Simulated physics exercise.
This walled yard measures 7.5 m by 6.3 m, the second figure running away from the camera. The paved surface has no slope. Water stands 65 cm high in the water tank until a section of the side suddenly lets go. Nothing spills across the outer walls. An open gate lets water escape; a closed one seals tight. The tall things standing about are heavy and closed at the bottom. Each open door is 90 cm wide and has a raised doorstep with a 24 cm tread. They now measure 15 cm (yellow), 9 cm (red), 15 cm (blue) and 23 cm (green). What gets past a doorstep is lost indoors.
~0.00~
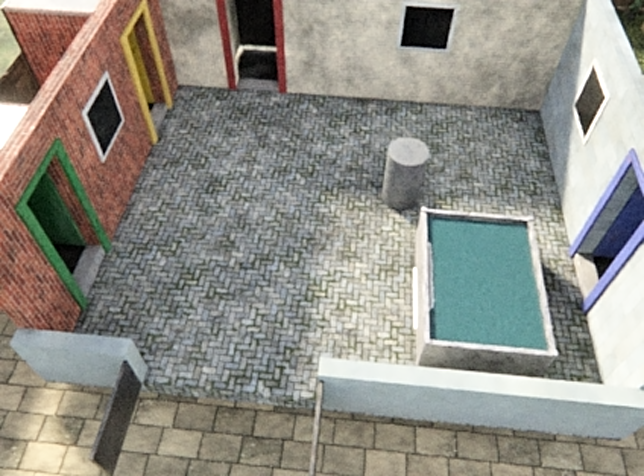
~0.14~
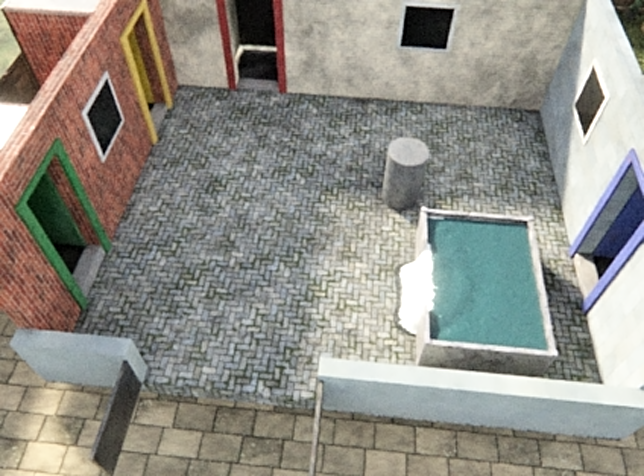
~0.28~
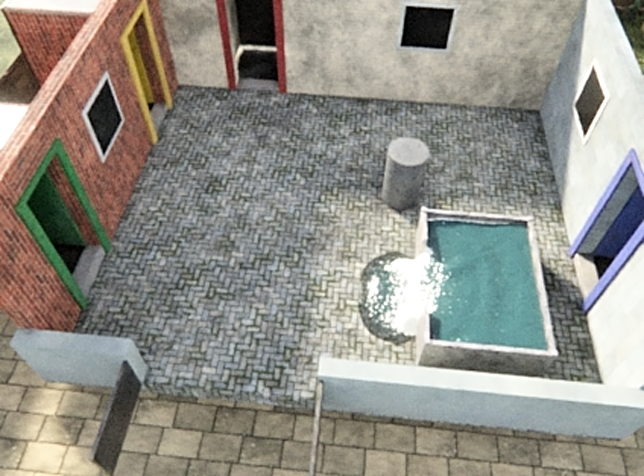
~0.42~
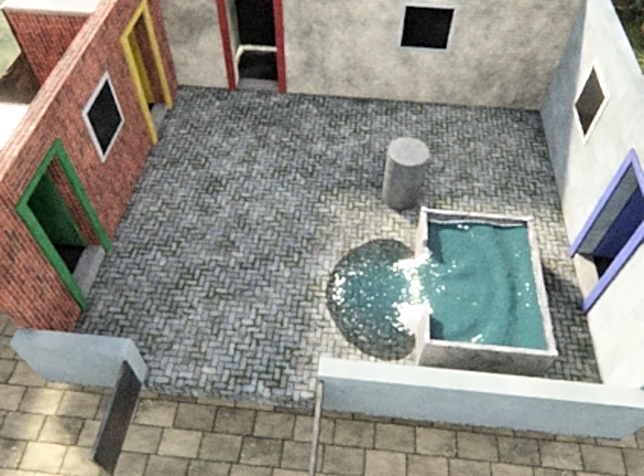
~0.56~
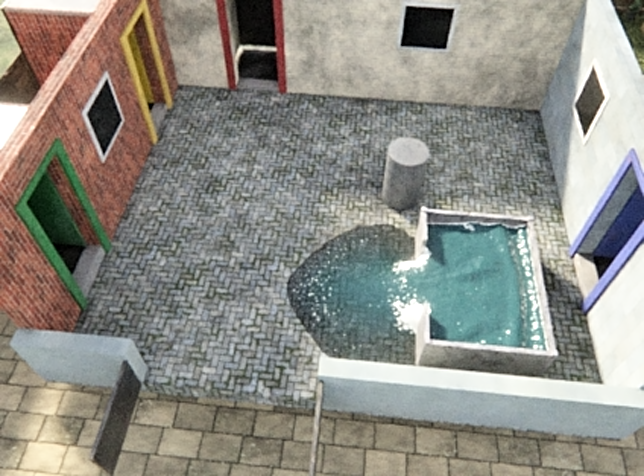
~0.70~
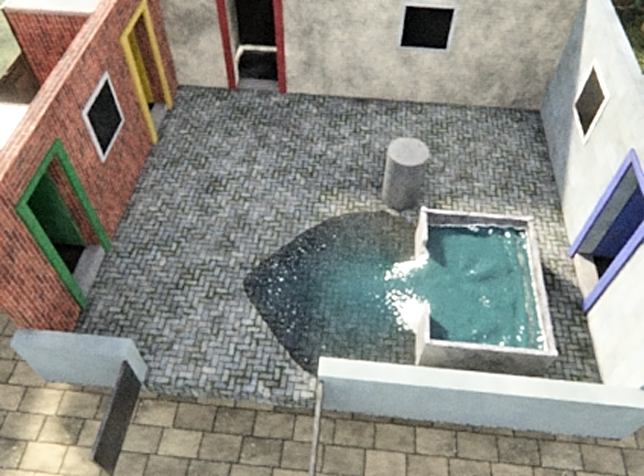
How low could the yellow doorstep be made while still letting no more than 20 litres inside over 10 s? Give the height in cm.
Some 6 cm above the ground.
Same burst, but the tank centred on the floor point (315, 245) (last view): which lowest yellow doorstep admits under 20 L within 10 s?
Then roughly 7.0 cm.
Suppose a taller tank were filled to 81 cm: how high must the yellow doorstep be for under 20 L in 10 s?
About 9.0 cm.
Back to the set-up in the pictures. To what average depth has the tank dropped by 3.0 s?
About 26 cm.
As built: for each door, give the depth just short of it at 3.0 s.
Depths in cm: Yellow 9, red 0, blue 0, green 18.
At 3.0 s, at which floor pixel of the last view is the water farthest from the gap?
At about (170, 106).
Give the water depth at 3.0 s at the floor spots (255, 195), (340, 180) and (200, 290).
About 2, 1 and 3 cm.
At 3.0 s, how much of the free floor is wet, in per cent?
About 55 per cent.
After 1.4 s water covers 30 % of the floor, deepest (34 cm) near (410, 302); it has not reached the yellow door.
After 3.0 s water covers 55 % of the floor, deepest (22 cm) near (100, 362); 9 cm at the yellow door, 0 litres in over its 15 cm doorstep.
After 10.0 s water covers 80 % of the floor, deepest (8 cm) near (177, 89); 7 cm at the yellow door, 0 litres in over its 15 cm doorstep.
At the yellow door as built, the water arrived by 2.8 s and peaked near 10 cm at 3.2 s.
Run again over the same 10 s with other heights there, 27 litres in over 5.5 cm, 8 litres over 7.5 cm. The limit of 20 litres is kept from about 6 cm up.
